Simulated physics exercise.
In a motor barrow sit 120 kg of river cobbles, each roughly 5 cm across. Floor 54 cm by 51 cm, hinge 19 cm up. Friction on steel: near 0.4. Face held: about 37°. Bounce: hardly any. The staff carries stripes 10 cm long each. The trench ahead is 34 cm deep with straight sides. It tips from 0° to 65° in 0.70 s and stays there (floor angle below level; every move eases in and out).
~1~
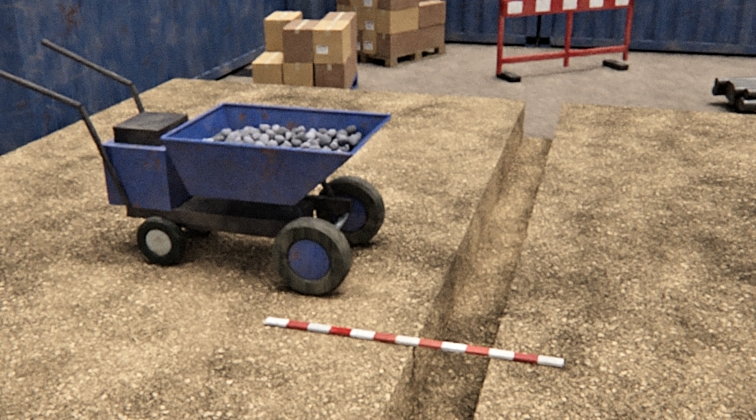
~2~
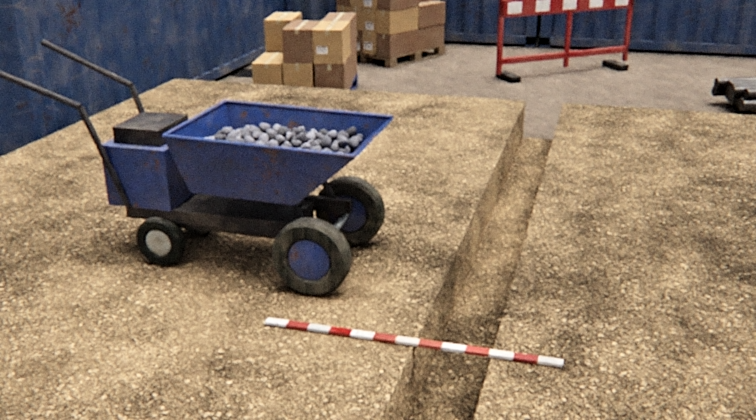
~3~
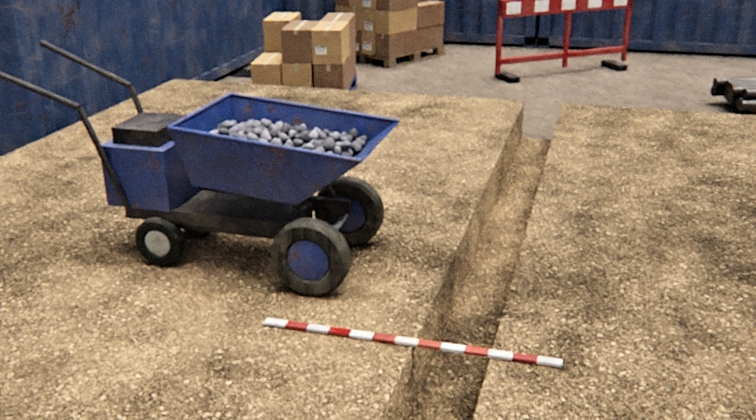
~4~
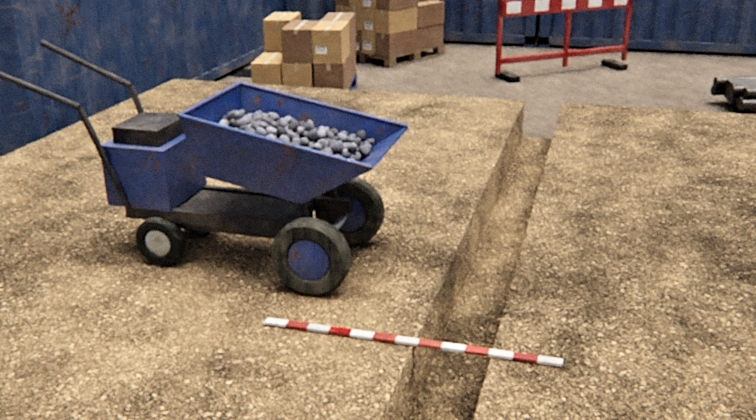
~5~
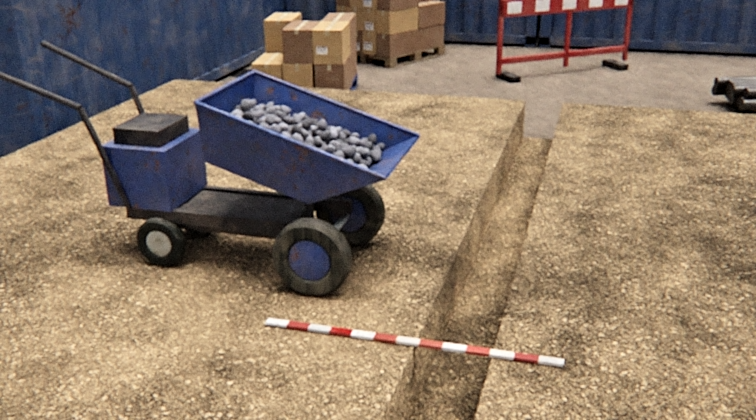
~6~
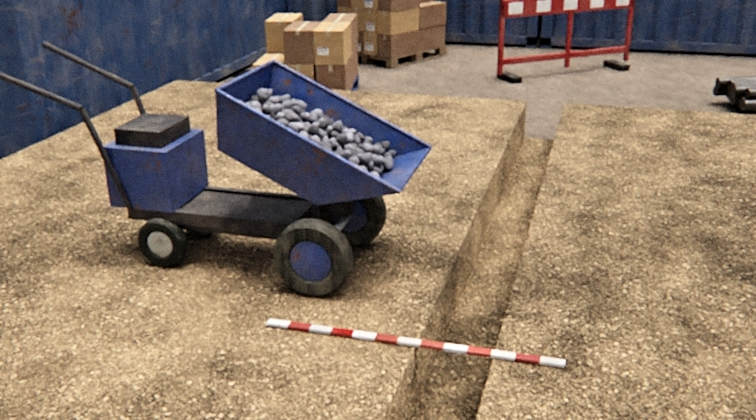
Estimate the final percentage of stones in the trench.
I would say 72 percent.
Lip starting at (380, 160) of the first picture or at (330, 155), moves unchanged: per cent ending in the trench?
Some 40 and some 95 per cent, in that order.
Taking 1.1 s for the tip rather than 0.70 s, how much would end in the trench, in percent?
It would come to roughly 90 per cent.
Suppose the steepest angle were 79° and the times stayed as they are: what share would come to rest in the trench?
With that change, near 90 per cent.
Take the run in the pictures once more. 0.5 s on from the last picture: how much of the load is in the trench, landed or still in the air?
Around 20 per cent of it, at that instant.
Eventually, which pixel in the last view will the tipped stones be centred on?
I'd point to around (494, 330).
Then, 0.2 s after the last picture the floor is at 54°, 100 % in the skip; the foremost stones are at (417, 215).
Then, 0.5 s after the last picture the floor is at 65°, 80 % in the skip, 20 % in the trench; the foremost stones are at (500, 316).
Then, 0.8 s after the last picture the floor is at 65°, 20 % in the skip, 53 % in the trench, 27 % past the trench; the foremost stones are at (636, 323).
Then, 2.8 s after the last picture the floor is at 65°, 0 % in the skip, 72 % in the trench, 28 % past the trench; the foremost stones are past the picture's edge.
